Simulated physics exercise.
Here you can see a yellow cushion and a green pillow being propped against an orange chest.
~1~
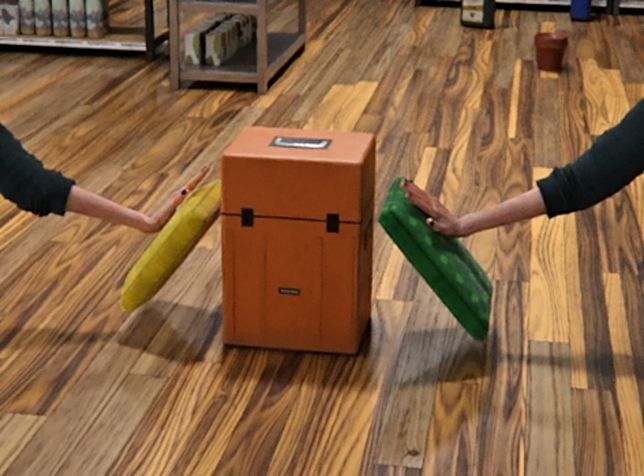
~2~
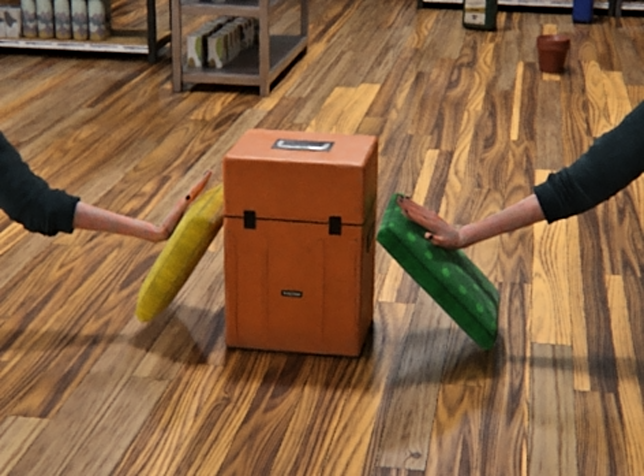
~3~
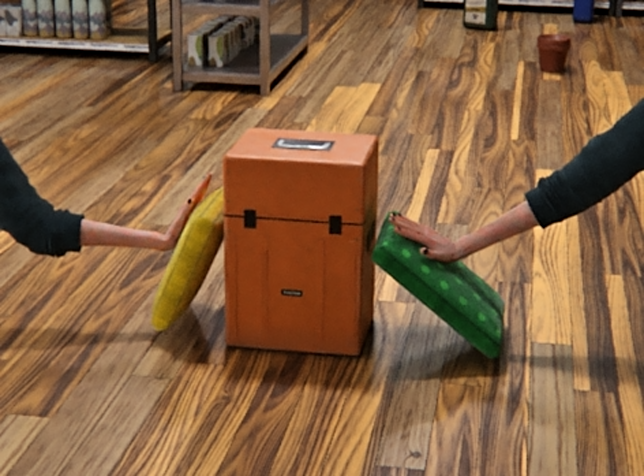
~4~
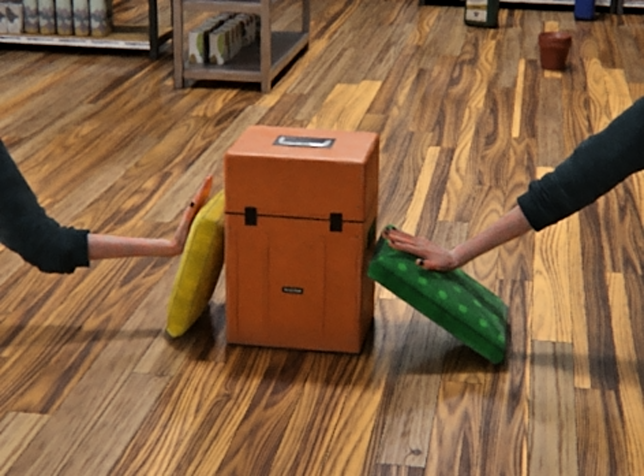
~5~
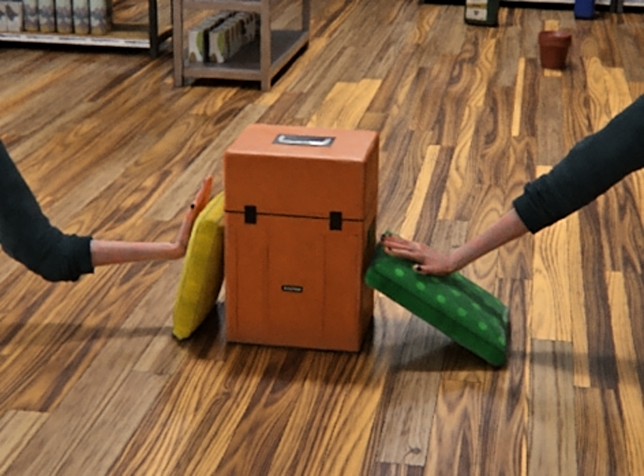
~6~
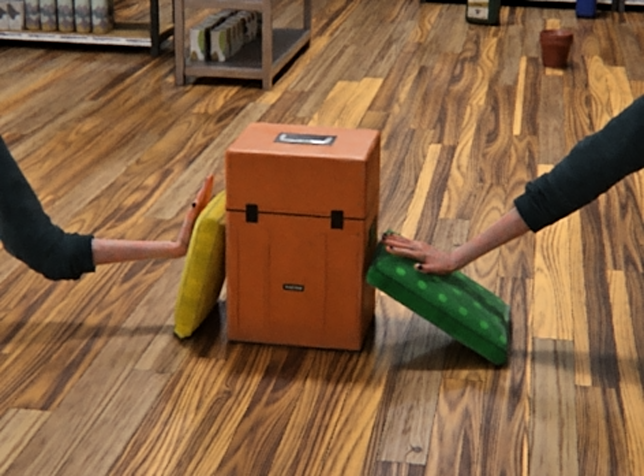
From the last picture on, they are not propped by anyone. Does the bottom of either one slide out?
Yellow cushion: Bottom holds; green pillow: Bottom slides out.
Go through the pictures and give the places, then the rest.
In the first frame, cushion foot (126, 307), head (198, 218); pillow foot (481, 336), head (384, 217).
In the second frame, cushion foot (142, 318); pillow foot (489, 345).
In the third frame, cushion foot (159, 327); pillow foot (495, 354).
In the fourth frame, cushion foot (175, 333); pillow foot (499, 358).
In the fifth frame, cushion foot (181, 335); pillow foot (500, 360).
In the sixth frame, cushion foot (183, 334), head (211, 222), almost upright; pillow foot (502, 359), head (371, 276), at a low slant.
Then, 0.32 s past the final frame, cushion still up near (210, 260); pillow flat on the floor near (452, 322).
Then, 0.62 s past the final frame, cushion still up near (210, 260); pillow flat on the floor near (448, 323).
When it is over, cushion still up near (210, 260); pillow flat on the floor near (448, 323). The yellow cushion remains propped up and the green pillow slips and lies down.
